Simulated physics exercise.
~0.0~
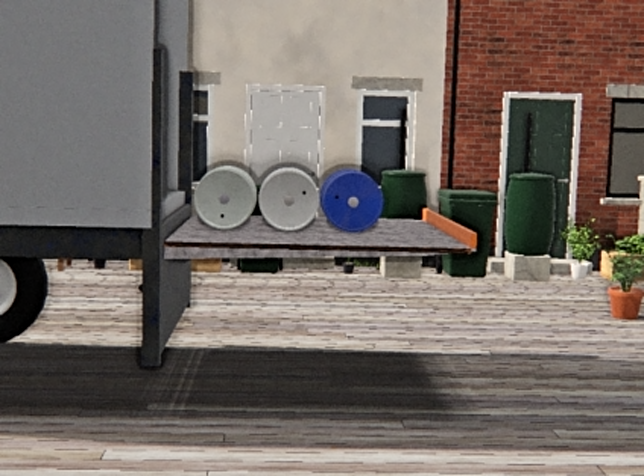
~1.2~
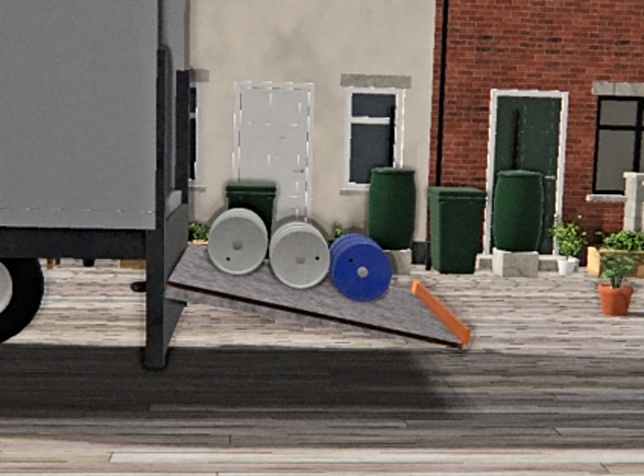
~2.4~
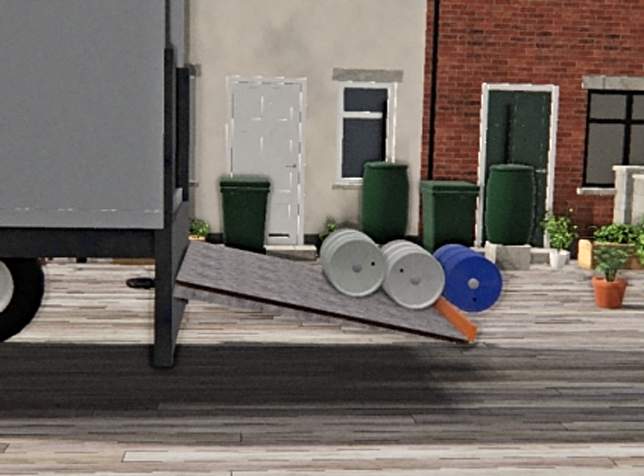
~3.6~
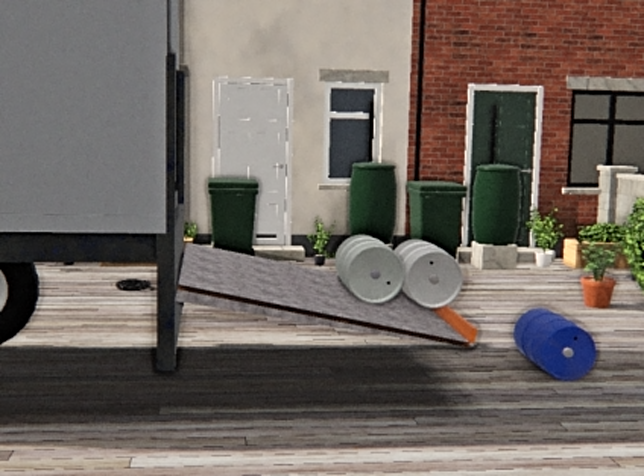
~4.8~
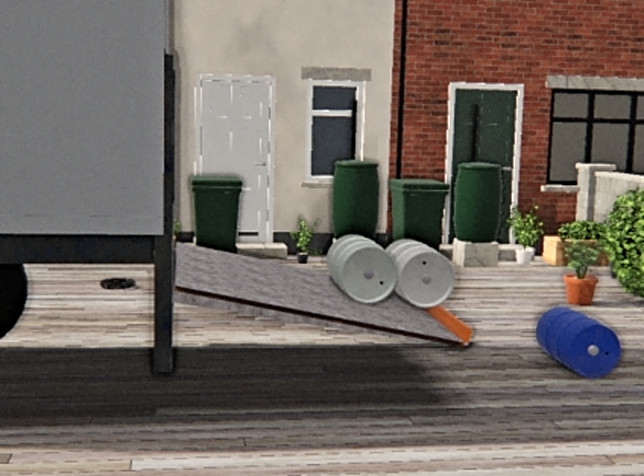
In this clip, three kegs, two grey and one blue, sit on a lorry's tail-lift as it lowers and tilts down to the right; they roll toward the orange stop, and the blue one goes over it onto the ground while the grey pair stays on the plate.
